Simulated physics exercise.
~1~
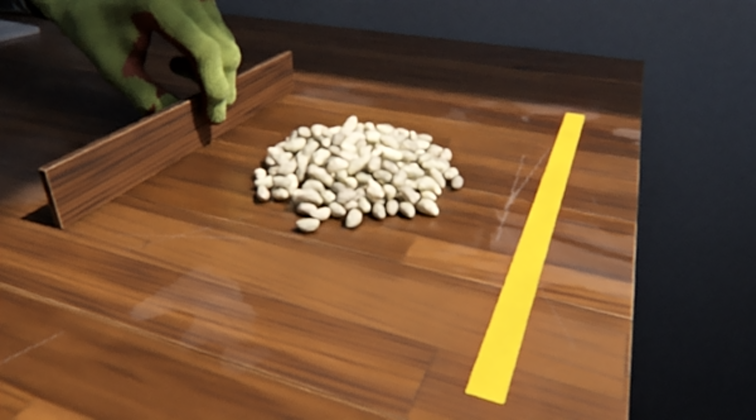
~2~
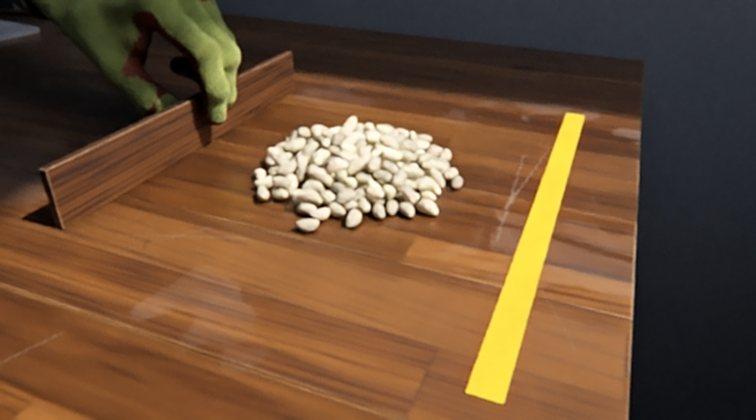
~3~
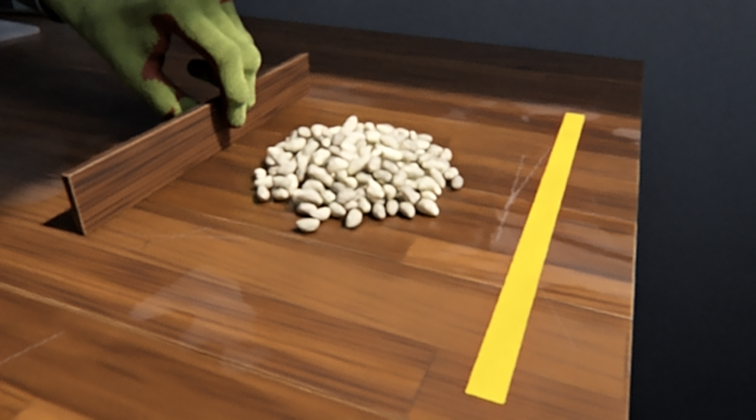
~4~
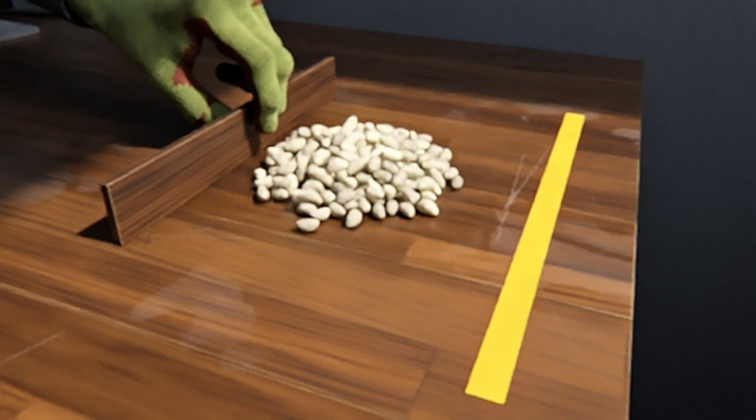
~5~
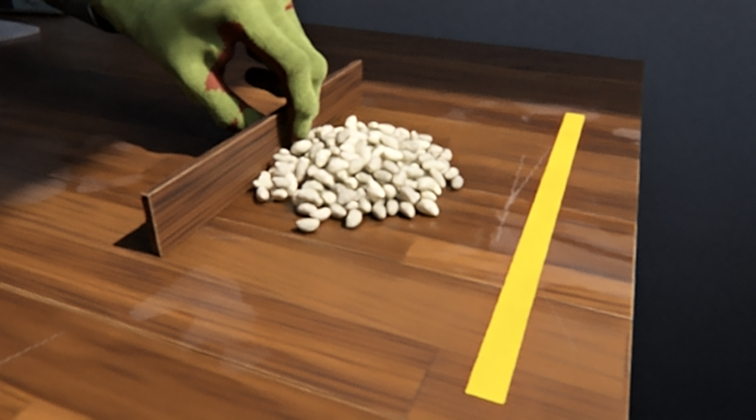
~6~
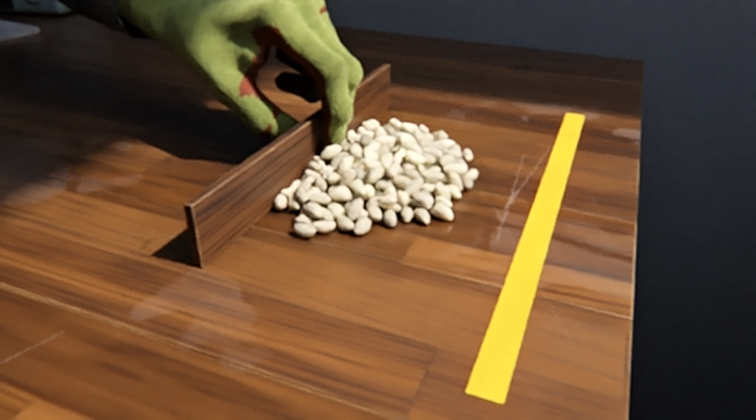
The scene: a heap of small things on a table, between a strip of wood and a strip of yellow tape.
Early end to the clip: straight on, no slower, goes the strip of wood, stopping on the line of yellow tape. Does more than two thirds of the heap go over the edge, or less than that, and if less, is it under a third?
No, between a third and two thirds goes over.
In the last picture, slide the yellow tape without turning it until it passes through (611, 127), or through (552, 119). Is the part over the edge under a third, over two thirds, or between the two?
The first position gives beyond two thirds, the second gives less than a third.
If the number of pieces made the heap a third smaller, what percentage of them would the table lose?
40 %, about.
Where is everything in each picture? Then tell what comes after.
In the first picture, strip of wood at (76, 183), at rest; yellow tape at (573, 122), about a palm's width from the edge; edge at (637, 229); the heap at (360, 167), white beans.
In the second picture, strip of wood at (77, 183), at rest.
In the third picture, strip of wood at (99, 189); the heap at (360, 167).
In the fourth picture, strip of wood at (135, 198).
In the fifth picture, strip of wood at (174, 207); the heap at (361, 167), a small part pushed along.
In the sixth picture, strip of wood at (215, 217); yellow tape at (573, 122); edge at (637, 229); the heap at (386, 173), nearly all pushed along.
Soon, strip of wood still moving, near (439, 136); heap all on the table, its front near (588, 204).
A while on, strip of wood stopped at the yellow tape; heap about a third over the edge.
Towards the end, strip of wood stopped at the yellow tape; heap about half over the edge.
Finally, strip of wood stopped at the yellow tape; heap about half over the edge.
